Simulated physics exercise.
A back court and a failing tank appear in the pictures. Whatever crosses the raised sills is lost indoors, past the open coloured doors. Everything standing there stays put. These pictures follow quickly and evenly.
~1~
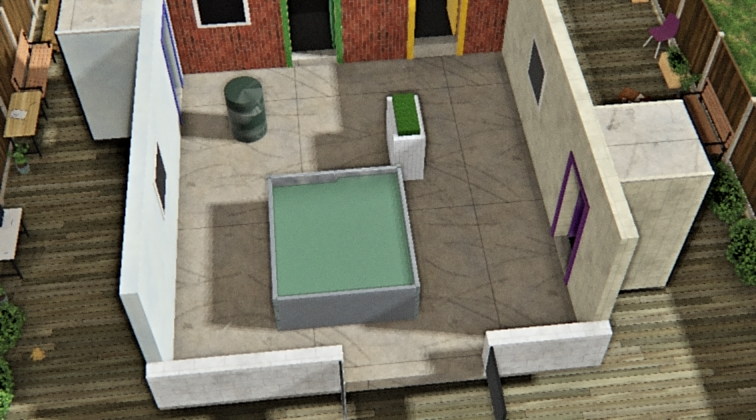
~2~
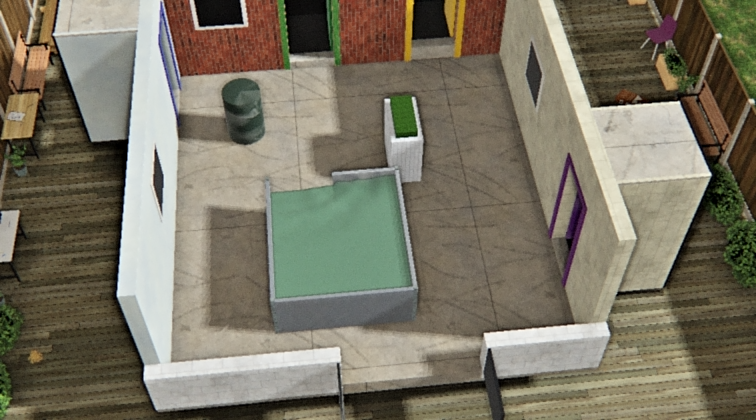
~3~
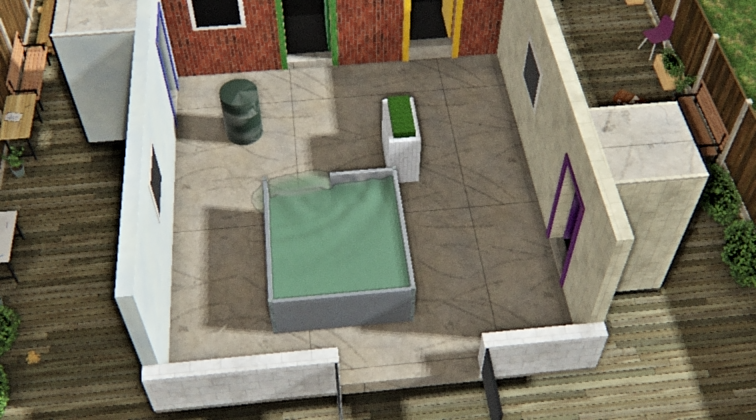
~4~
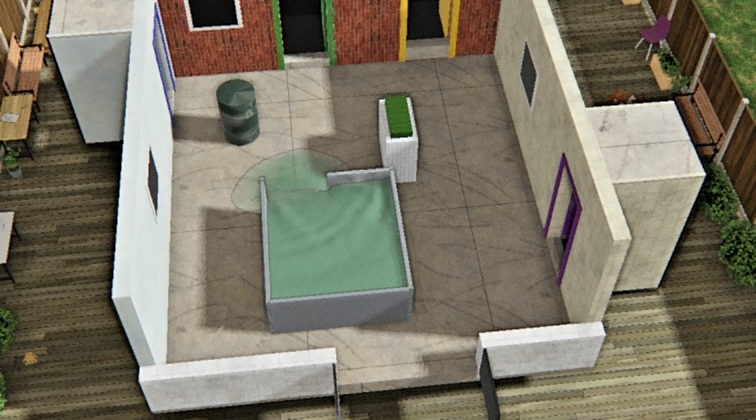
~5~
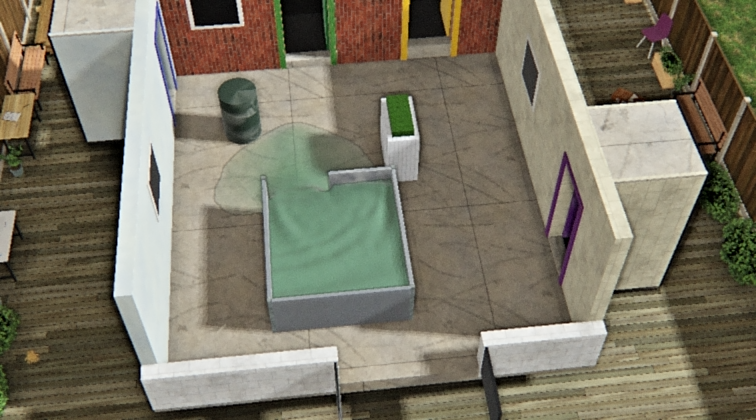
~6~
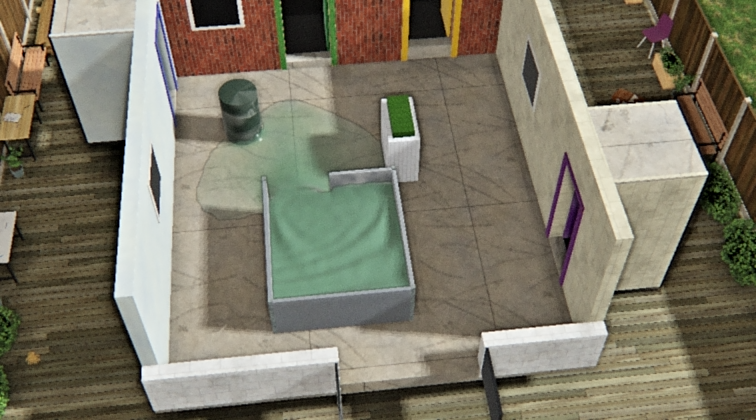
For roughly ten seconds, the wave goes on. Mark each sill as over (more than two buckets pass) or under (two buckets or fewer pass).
The purple door is under, the green door is over, the yellow door is under, the blue door is over.
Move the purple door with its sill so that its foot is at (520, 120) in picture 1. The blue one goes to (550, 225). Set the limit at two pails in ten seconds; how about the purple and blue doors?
Here the purple door tops the limit while the blue door stays within the limit.
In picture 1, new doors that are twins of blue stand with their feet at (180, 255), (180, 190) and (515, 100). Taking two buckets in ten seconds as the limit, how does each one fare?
Result, in listed order - doesn't reach the limit, gets past the limit, gets past the limit.
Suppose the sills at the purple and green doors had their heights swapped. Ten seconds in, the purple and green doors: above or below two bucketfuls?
Lab note: Purple door doesn't reach it; green door crosses the line.
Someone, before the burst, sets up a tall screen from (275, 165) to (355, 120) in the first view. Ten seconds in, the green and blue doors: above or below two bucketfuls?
Taking them in turn, green remains safe and blue overflows.
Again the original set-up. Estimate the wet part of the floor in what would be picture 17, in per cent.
About 35 percent.
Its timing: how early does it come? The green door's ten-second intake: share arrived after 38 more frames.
I make it 100 per cent.
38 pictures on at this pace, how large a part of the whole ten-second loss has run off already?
My figure is about 65 in a hundred.
A moment on, water covers 30 % of the floor; the purple door not reached, the green door under two buckets in, the yellow door not reached, the blue door wet at the sill, nothing in.
Next, water covers 35 % of the floor; the purple door not reached, the green door far over two buckets in, the yellow door wet at the sill, nothing in, the blue door under two buckets in.
Then, water covers 50 % of the floor; the purple door not reached, the green door far over two buckets in, the yellow door wet at the sill, nothing in, the blue door over two buckets in.
Later, water covers 85 % of the floor; the purple door wet at the sill, nothing in, the green door far over two buckets in, the yellow door wet at the sill, nothing in, the blue door far over two buckets in.
In the end, water covers 100 % of the floor; the purple door under two buckets in, the green door far over two buckets in, the yellow door wet at the sill, nothing in, the blue door far over two buckets in.
